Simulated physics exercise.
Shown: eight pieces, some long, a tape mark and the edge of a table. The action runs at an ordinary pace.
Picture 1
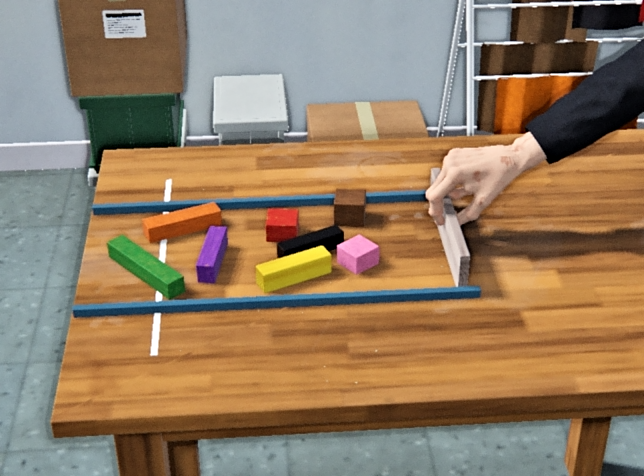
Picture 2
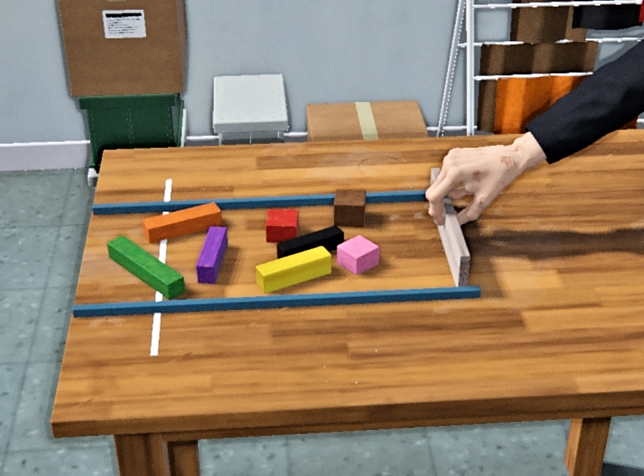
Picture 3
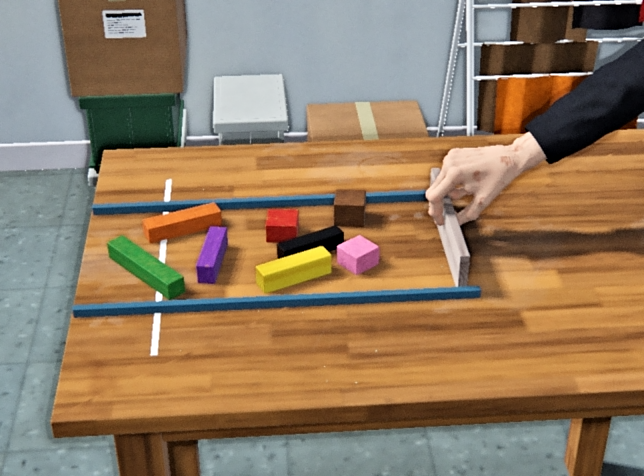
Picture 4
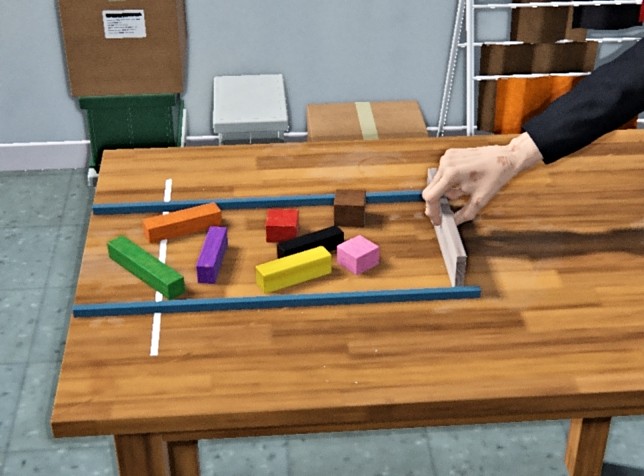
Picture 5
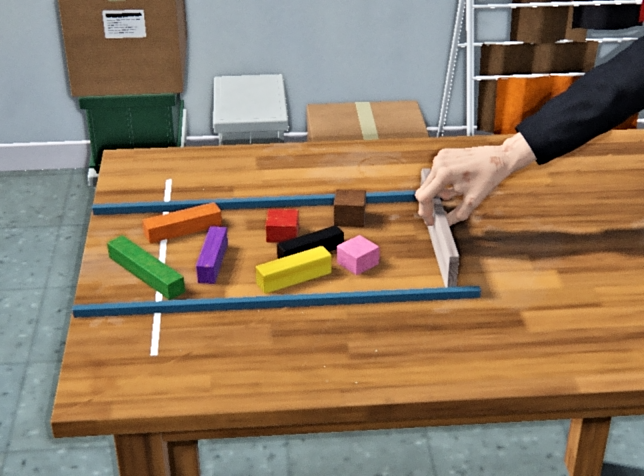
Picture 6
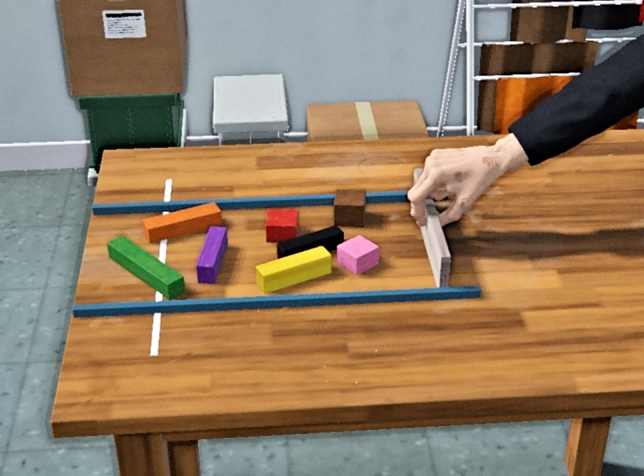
A hand holding an upright board between two blue rails, then sliding it slightly left toward scattered coloured blocks that stay still.
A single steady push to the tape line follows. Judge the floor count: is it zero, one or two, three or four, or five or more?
Band: One to two.
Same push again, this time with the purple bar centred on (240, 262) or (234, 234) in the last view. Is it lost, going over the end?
From the two starts it stays up; it stays up.
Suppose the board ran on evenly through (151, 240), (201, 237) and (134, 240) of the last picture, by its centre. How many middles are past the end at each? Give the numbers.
3, 0 and 4.
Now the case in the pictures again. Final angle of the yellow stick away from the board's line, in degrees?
About 55°.
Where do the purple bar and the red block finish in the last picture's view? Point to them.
You'll see the purple bar at (87, 259), with the red block at (127, 237).
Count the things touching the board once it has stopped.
Count: 3.
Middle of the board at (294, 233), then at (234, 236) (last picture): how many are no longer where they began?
In order, the tallies are 5 and 8.
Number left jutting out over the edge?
My count gives 3.
Soon after, none off yet; green bar at rest near (145, 267); orange bar at rest near (183, 223); purple bar at rest near (213, 255).
In the end, the number that fall off is one or two; gone, green bar.
